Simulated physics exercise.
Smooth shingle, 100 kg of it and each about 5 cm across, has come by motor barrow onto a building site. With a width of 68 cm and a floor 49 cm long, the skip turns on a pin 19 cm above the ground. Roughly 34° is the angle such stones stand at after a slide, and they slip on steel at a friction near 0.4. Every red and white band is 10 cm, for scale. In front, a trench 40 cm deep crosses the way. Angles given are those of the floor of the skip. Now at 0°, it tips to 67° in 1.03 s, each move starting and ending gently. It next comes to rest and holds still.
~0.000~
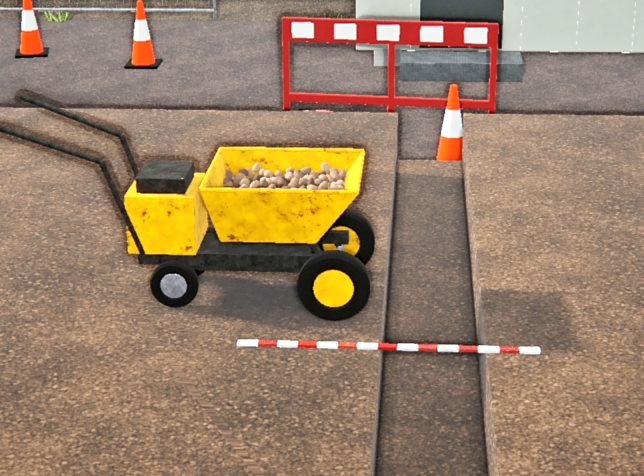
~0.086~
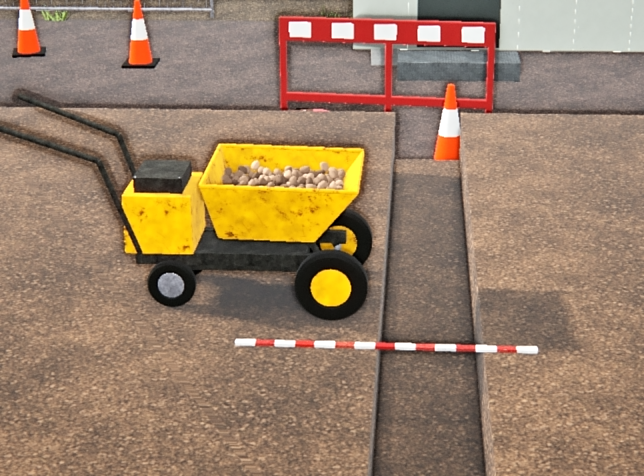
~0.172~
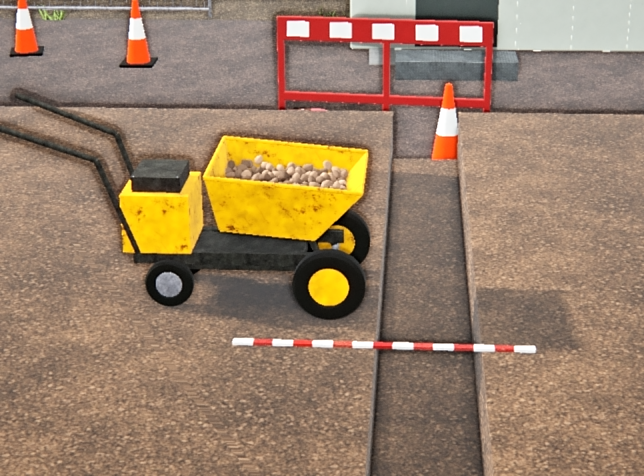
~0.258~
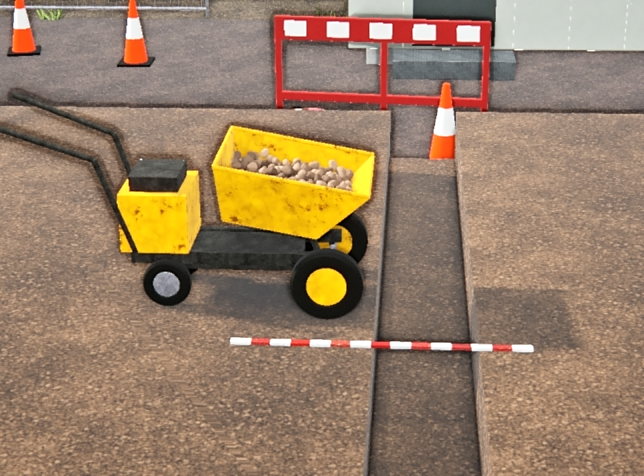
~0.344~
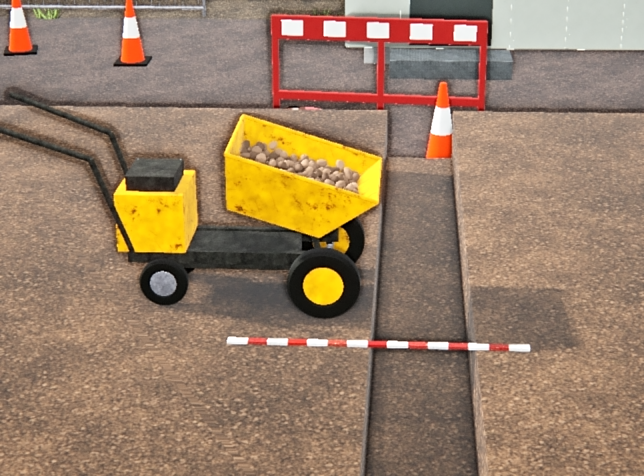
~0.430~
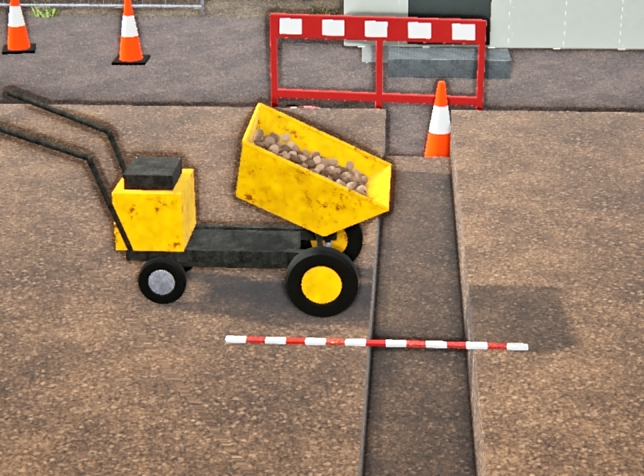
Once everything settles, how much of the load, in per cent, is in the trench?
Once it settles, about 62 per cent of the load is there.
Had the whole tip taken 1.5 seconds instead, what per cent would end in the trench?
Close to 70 percent, then.
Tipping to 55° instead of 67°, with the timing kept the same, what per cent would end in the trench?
With that change, near 50 per cent.
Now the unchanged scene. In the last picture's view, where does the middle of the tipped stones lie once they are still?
The stones end up centred near (456, 345).
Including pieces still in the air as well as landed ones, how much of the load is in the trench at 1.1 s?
I'd put it near 20 per cent.
After 0.8 s the floor is at 56°; 100 % in the skip; the foremost stones are at (409, 227).
After 1.1 s the floor is at 67°; 71 % in the skip, 20 % in the trench, 9 % past the trench; the foremost stones are at (488, 292).
After 1.5 s the floor is at 67°; 33 % in the skip, 30 % in the trench, 37 % past the trench; the foremost stones are at (608, 299).
After 3.4 s the floor is at 67°; 0 % in the skip, 62 % in the trench, 38 % past the trench; the foremost stones are past the picture's edge.
